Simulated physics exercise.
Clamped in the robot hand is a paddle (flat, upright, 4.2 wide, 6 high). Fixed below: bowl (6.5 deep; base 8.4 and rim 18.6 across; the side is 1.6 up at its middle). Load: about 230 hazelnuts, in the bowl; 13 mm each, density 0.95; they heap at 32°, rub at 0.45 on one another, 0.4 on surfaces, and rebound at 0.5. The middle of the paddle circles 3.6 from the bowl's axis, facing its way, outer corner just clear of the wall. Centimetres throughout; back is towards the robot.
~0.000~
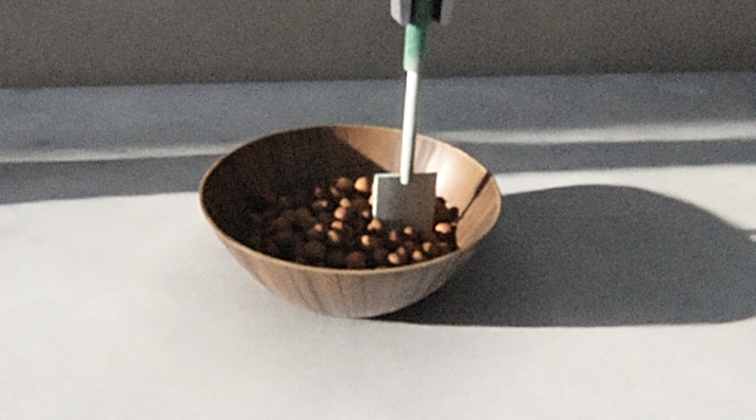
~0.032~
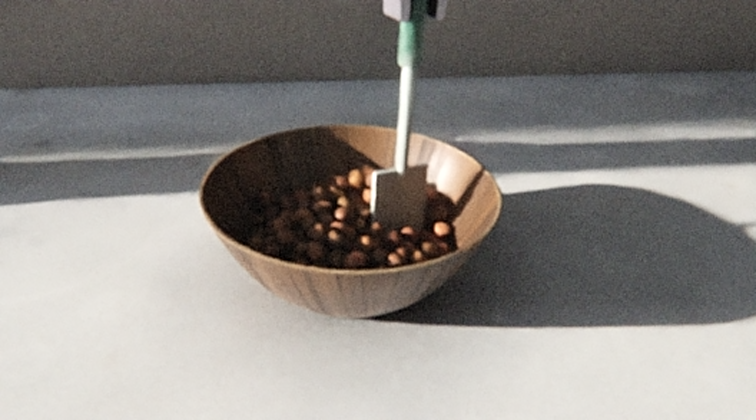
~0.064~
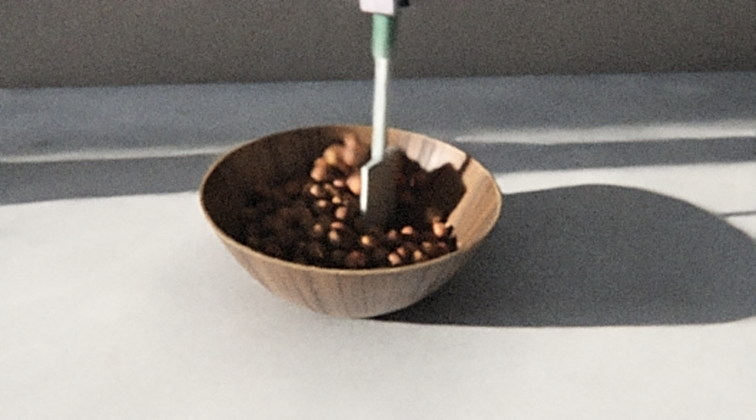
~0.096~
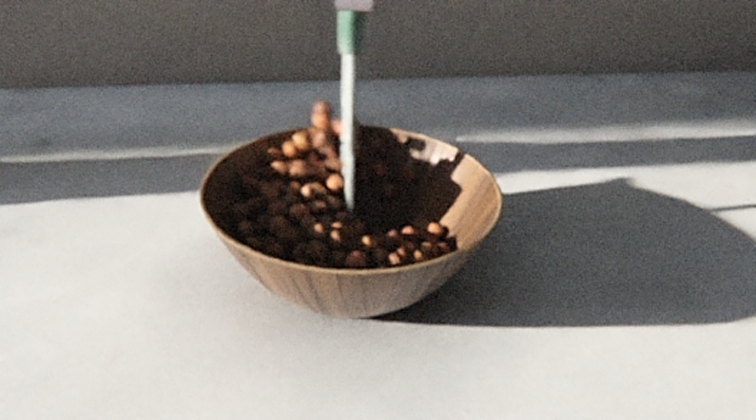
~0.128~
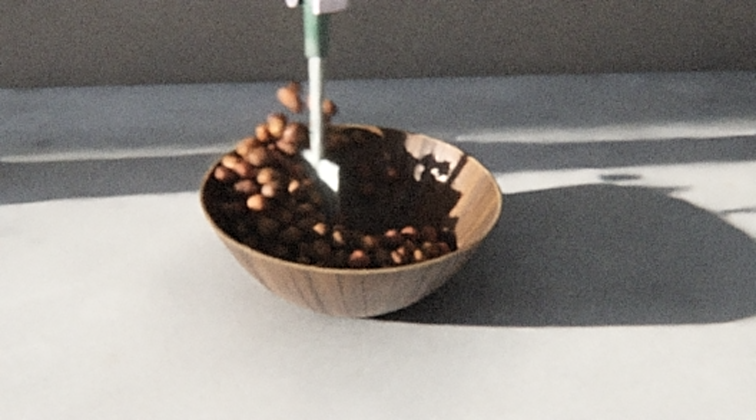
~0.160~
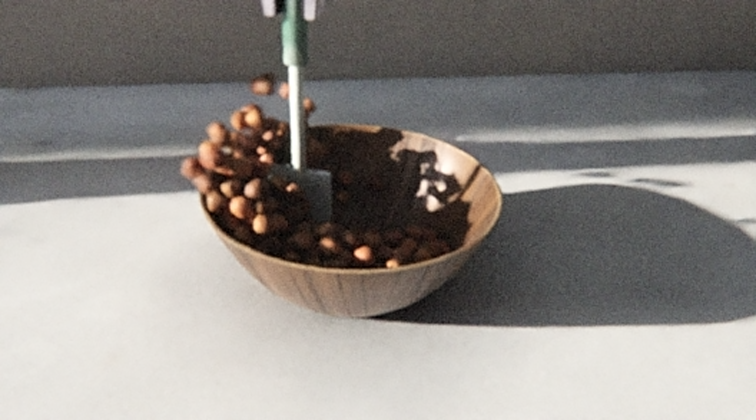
Paddle in a robot gripper sweeping leftward around a wooden bowl, pushing hazelnuts into a rising heap against the left rim.
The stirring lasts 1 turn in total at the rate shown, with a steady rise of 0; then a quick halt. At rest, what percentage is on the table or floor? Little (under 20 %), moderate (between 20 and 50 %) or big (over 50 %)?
On the table or floor the share is moderate, between 20 and 50 %.
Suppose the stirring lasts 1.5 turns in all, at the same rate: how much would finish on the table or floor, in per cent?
It would be near 40 per cent.
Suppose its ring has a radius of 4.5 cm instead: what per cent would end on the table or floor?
It would be near 35 per cent.
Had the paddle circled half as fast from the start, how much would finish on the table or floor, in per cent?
Then about 5 per cent.
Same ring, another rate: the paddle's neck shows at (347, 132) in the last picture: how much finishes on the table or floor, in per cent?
Some 5 per cent.
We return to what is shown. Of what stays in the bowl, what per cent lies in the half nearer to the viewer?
Roughly 40 per cent.
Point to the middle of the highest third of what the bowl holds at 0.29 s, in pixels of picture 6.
Near (437, 227).
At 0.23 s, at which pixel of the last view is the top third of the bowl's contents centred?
Around (298, 237).
By 0.23 s, 229° round, highest piece 12 above the table; 197 in the bowl, 30 in flight or on the tool.
By 0.29 s, 301° round, highest piece 13 above the table; 182 in the bowl, 9 on the table or floor, 36 in flight or on the tool.
By 0.52 s, 0° round, highest piece 5 above the table; 153 in the bowl, 74 on the table or floor.
By 1.22 s, 0° round, highest piece 5 above the table; 153 in the bowl, 74 on the table or floor.
Final count, 153 in the bowl, 74 on the table or floor. That is 33 % on the table or floor.
